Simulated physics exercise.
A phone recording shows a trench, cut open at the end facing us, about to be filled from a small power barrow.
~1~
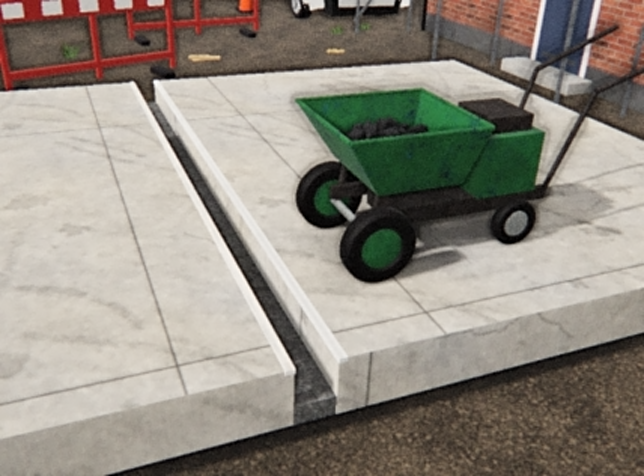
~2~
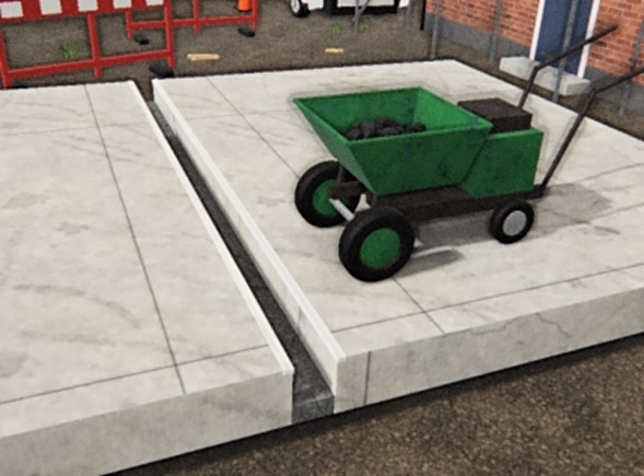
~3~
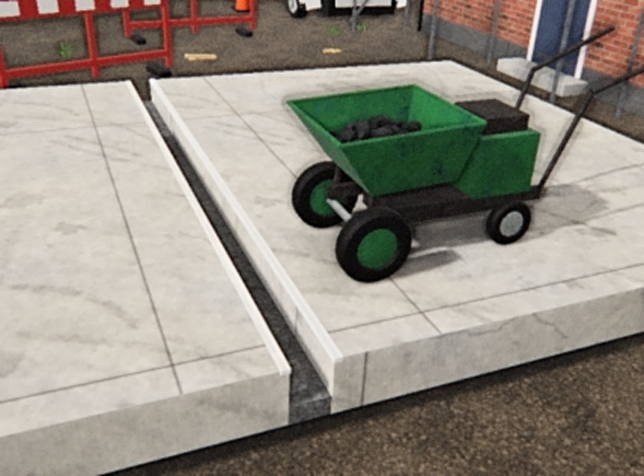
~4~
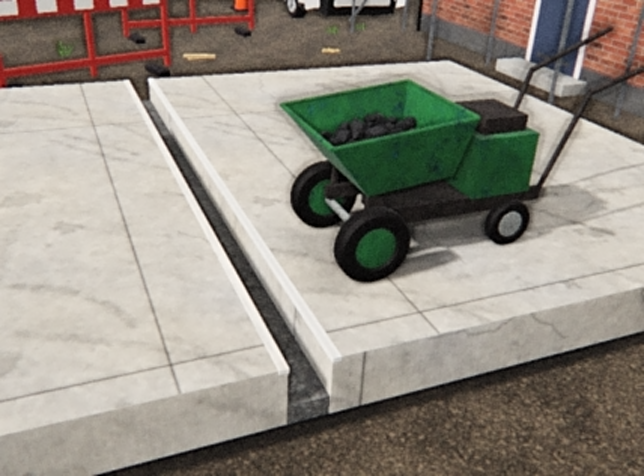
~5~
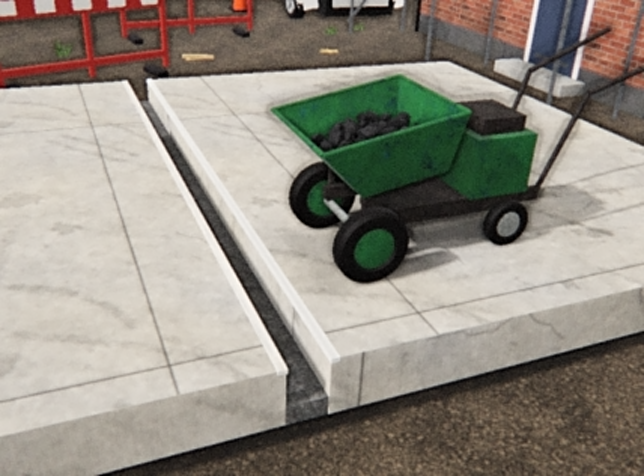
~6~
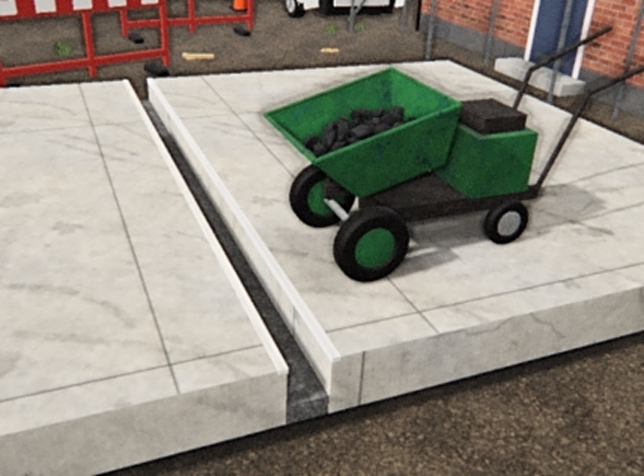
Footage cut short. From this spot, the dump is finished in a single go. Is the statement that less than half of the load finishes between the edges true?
True.
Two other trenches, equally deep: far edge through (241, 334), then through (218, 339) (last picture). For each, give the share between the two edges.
80 % and 100 %, give or take.
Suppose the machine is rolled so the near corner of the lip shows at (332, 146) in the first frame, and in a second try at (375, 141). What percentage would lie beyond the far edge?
60 and 20 in a hundred, in that order.
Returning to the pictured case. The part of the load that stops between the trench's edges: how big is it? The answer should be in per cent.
Result: Around 5 in a hundred.
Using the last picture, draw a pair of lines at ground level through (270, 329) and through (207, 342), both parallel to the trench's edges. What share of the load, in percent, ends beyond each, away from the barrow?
Estimate, first then second: 60 %, 20 %.
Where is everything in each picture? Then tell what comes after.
Lip of the skip at (351, 144), level; top of the load at (383, 145), lumps of coal; first edge of the trench at (318, 320); far edge at (269, 331), the trench under half as wide as the skip, and about as deep as wide, in the first picture.
Lip of the skip at (348, 144), level; top of the load at (393, 137), in the second picture.
Lip of the skip at (341, 147), tipped barely; top of the load at (388, 136), in the third picture.
Lip of the skip at (333, 150), tipped a little; top of the load at (382, 135), in the fourth picture.
Lip of the skip at (323, 156), tipped a little; top of the load at (393, 129), in the fifth picture.
Lip of the skip at (314, 162), tipped clearly; top of the load at (387, 125); first edge of the trench at (311, 320); far edge at (262, 330), in the sixth picture.
Soon, skip tipped steeply; all in the skip.
A while on, skip tipped right over; most in the skip; a small part beyond it.
Towards the end, skip tipped right over; about a third in the skip; a small part in or heaped over the trench; about half beyond it.
Finally, skip tipped right over; about a third in the skip; a small part in or heaped over the trench; about half beyond it.
